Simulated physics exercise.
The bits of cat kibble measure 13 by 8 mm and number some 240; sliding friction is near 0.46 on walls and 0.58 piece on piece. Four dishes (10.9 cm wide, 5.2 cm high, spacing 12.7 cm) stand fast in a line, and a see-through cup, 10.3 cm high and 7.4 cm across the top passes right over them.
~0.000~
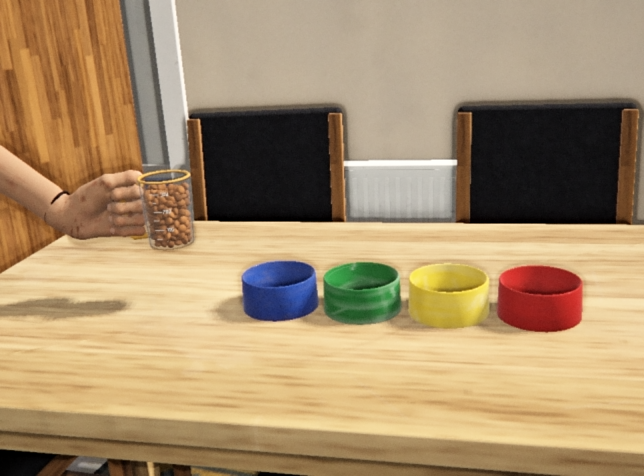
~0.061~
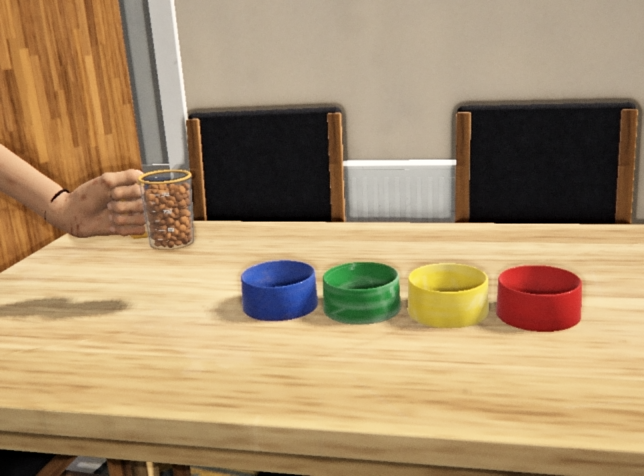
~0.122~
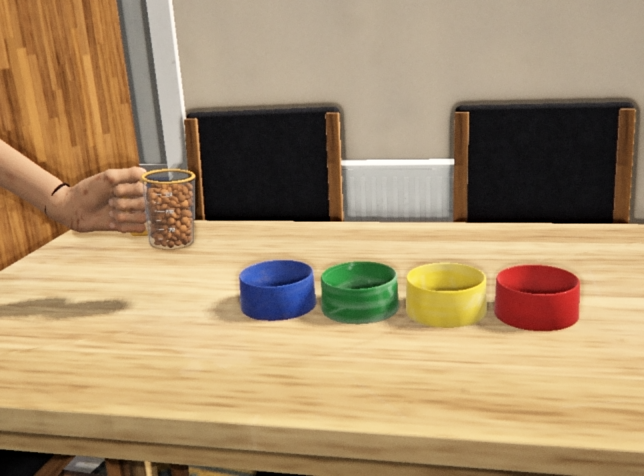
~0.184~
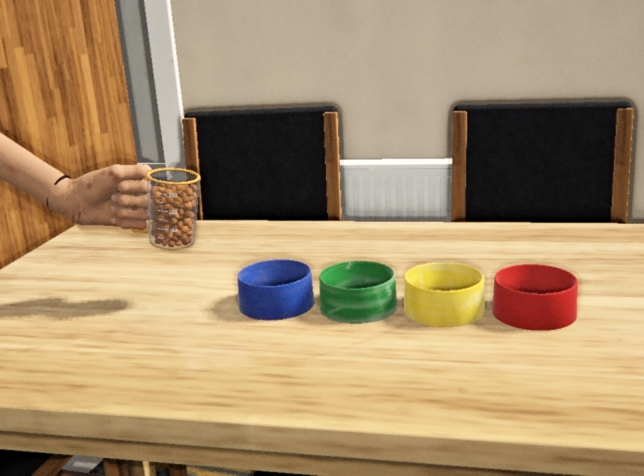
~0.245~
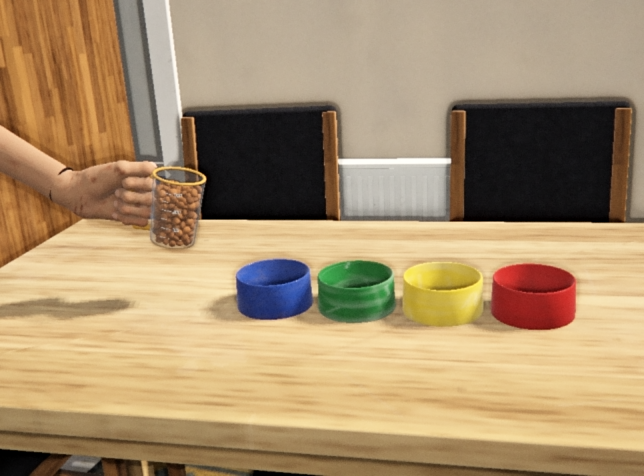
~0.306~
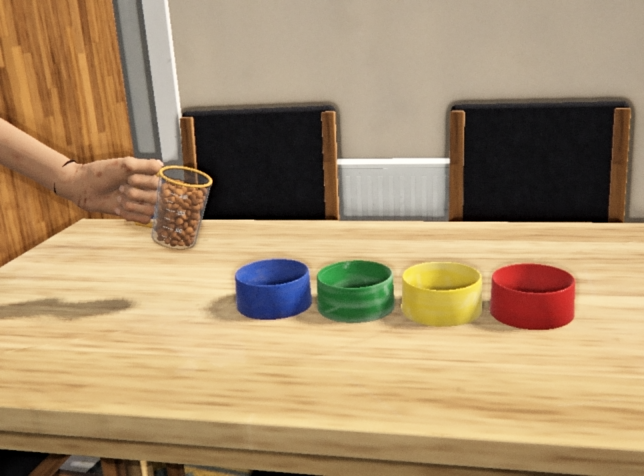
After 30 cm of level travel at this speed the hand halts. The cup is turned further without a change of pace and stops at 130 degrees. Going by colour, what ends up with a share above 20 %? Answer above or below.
Red: Below, blue: Below, green: Above, yellow: Below, counter: Below.
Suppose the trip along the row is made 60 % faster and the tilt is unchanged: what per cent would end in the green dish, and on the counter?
Green 20, counter 50.
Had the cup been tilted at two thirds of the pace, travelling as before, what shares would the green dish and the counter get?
Then: Green 30, counter 40.
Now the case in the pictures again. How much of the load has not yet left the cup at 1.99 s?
Some 5 per cent of the load.
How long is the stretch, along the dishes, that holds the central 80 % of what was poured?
About 7 cm.
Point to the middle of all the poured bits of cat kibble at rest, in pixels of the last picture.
Around (358, 293).
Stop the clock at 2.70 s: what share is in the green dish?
Some 95 per cent.
After 1.32 s, tilt 92 degrees; cup holds 100 %.
After 1.99 s, tilt 130 degrees; cup holds 5 %, green 90 %.
After 2.70 s, tilt 130 degrees; cup holds 0 %, green 95 %.
By 3.0 s all is still; red 0 %, blue 0 %, green 95 %, yellow 0 %, counter 5 %.
